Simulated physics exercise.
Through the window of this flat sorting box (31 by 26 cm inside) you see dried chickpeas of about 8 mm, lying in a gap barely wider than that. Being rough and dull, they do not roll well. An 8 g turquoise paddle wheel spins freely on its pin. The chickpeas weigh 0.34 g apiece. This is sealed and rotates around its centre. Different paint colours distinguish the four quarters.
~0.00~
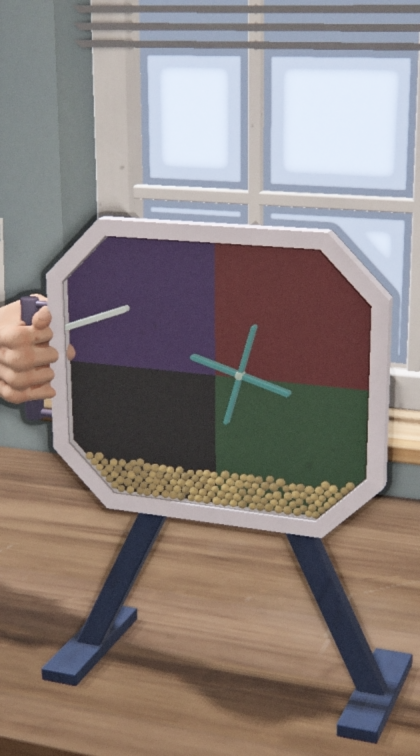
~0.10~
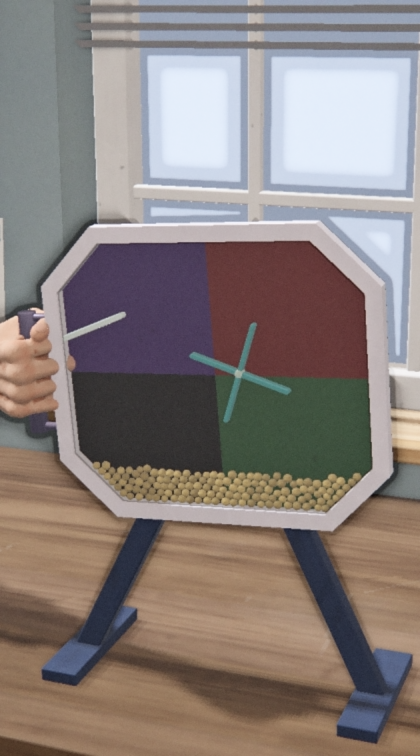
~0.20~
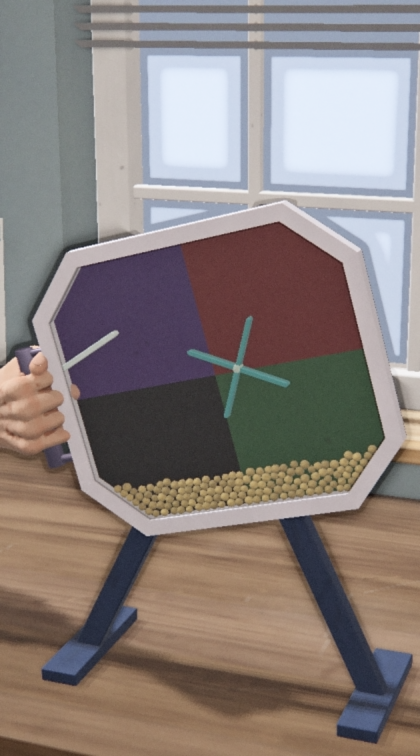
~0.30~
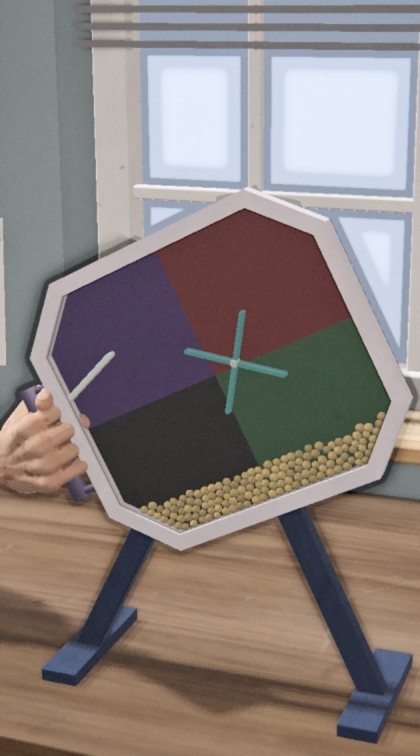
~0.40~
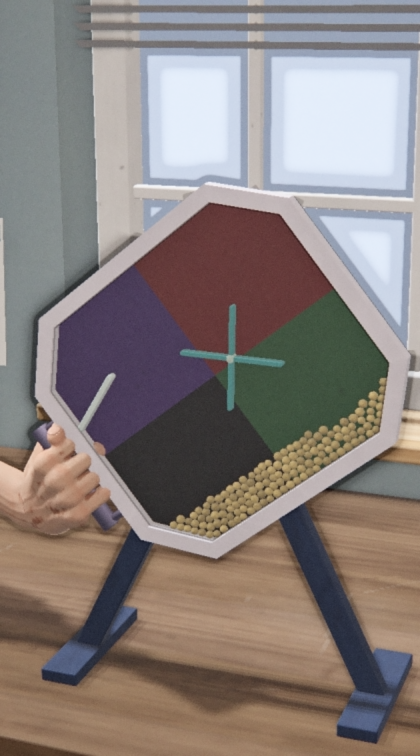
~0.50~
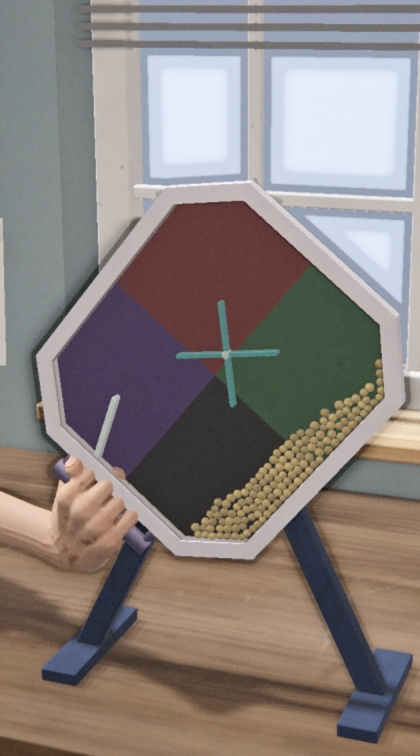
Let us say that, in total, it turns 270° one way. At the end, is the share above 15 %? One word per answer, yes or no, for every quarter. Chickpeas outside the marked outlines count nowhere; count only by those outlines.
Red quarter: Yes, purple quarter: No, green quarter: No, black quarter: No.
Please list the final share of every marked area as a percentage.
Red quarter 90, purple quarter 5, green quarter 5, black quarter 0.
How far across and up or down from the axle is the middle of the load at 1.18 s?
Some 11 cm right and 7 cm below.
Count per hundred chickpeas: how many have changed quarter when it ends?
About 100 percent.
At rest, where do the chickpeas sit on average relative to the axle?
Some 7 cm right and 11 cm below.
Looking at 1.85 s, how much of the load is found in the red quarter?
Close to 45 % of the load.
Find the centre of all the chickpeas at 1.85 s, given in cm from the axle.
Offset: Approx. 5 cm right, 7 cm below.
After 1.18 s, it stands 131° anticlockwise; the chickpeas' middle is 11 cm right of and 7 cm below the centre; purple 30 %, black 70 %.
After 1.85 s, it has come round 210° anticlockwise; the chickpeas' middle is 5 cm right of and 7 cm below the centre; red 45 %, purple 55 %.
After 2.43 s, it has come round 270° anticlockwise; the chickpeas' middle is 8 cm right of and 9 cm below the centre; red 90 %, purple 5 %.
At rest by 3.5 s, it has come round 270° anticlockwise; red 90 %, purple 5 %, green 5 %, black 0 %.
